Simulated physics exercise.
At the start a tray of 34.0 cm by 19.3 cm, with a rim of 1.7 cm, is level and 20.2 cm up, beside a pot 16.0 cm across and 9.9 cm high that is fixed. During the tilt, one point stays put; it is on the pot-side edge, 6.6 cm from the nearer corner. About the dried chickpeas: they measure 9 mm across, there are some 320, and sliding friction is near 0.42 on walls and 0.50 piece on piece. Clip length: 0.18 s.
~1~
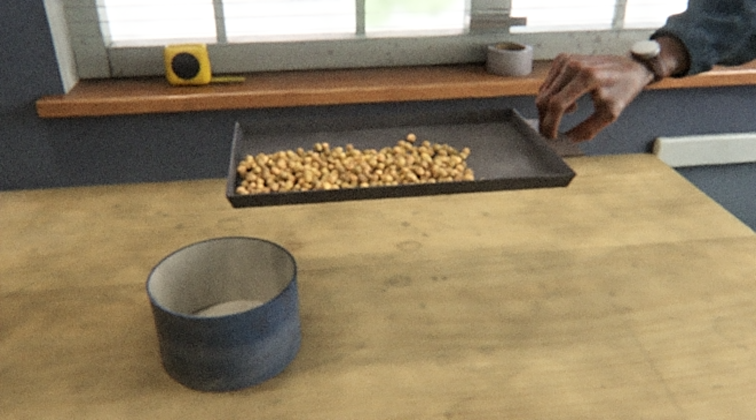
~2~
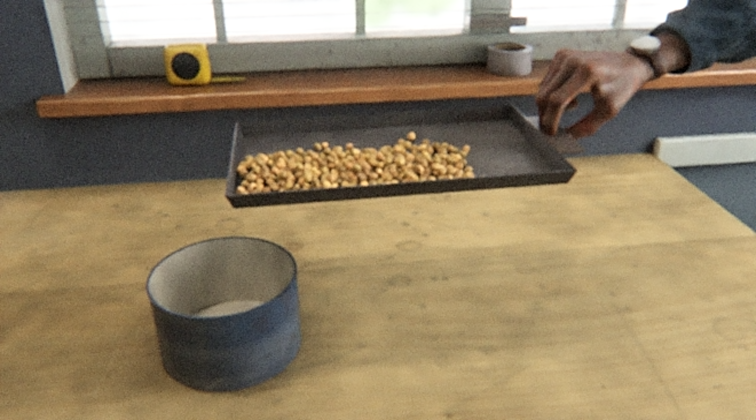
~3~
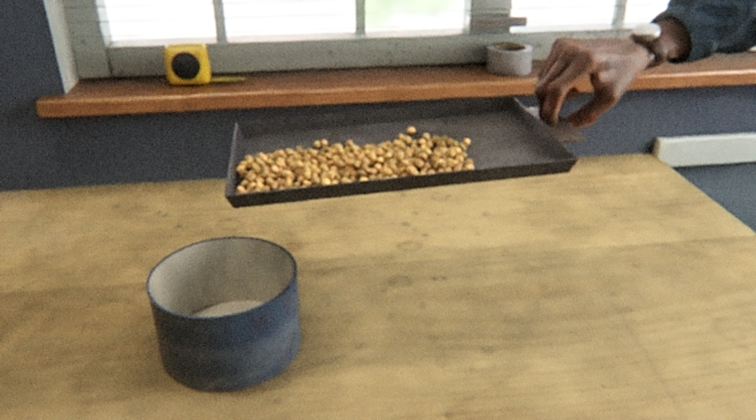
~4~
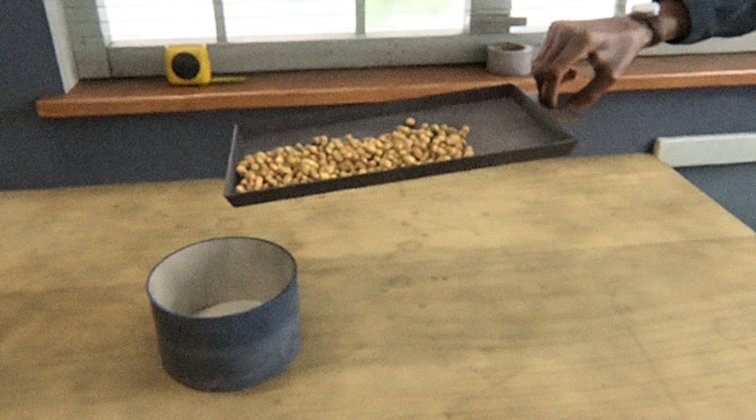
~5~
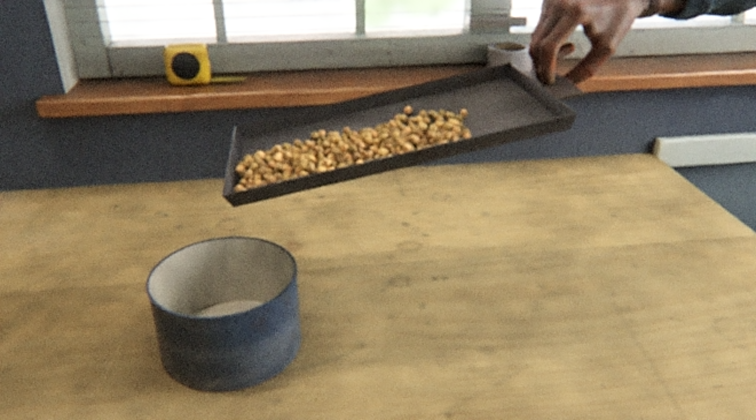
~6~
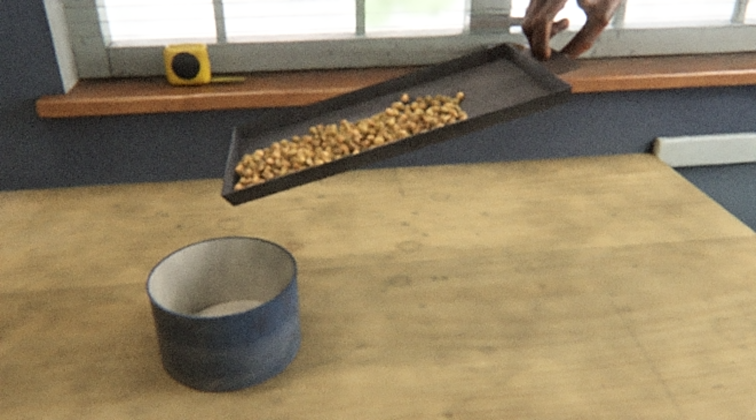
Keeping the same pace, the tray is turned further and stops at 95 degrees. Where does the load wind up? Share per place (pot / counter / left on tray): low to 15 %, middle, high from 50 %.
Shares - pot: Middle, counter: High, left on the tray: Low.
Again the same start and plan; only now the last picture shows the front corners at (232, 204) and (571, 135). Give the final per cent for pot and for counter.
Pot: 65, counter: 35.
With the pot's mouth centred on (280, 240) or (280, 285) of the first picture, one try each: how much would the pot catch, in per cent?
Spot one: Some 10 per cent; spot two: Some 0 per cent.
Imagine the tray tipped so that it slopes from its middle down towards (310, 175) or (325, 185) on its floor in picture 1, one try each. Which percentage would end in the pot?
Approximately 80 percent, then 70 percent.
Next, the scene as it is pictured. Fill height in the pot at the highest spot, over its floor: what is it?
It reaches roughly 2.0 cm.
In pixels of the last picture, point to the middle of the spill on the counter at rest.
Look close to (179, 275) in the last picture.
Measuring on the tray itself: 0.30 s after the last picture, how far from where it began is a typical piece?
About 5 cm.
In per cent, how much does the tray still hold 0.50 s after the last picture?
Close to 70 in a hundred parts of the load.
Then, 0.30 s after the last picture, tilt 55 degrees; the tray holds 100 %, the pot 0 %.
Then, 0.50 s after the last picture, tilt 81 degrees; the tray holds 70 %, the pot 0 %.
Then, 0.82 s after the last picture, tilt 95 degrees; the tray holds 0 %, the pot 35 %.
In the end, pot 35 %, counter 65 %, tray 0 %.
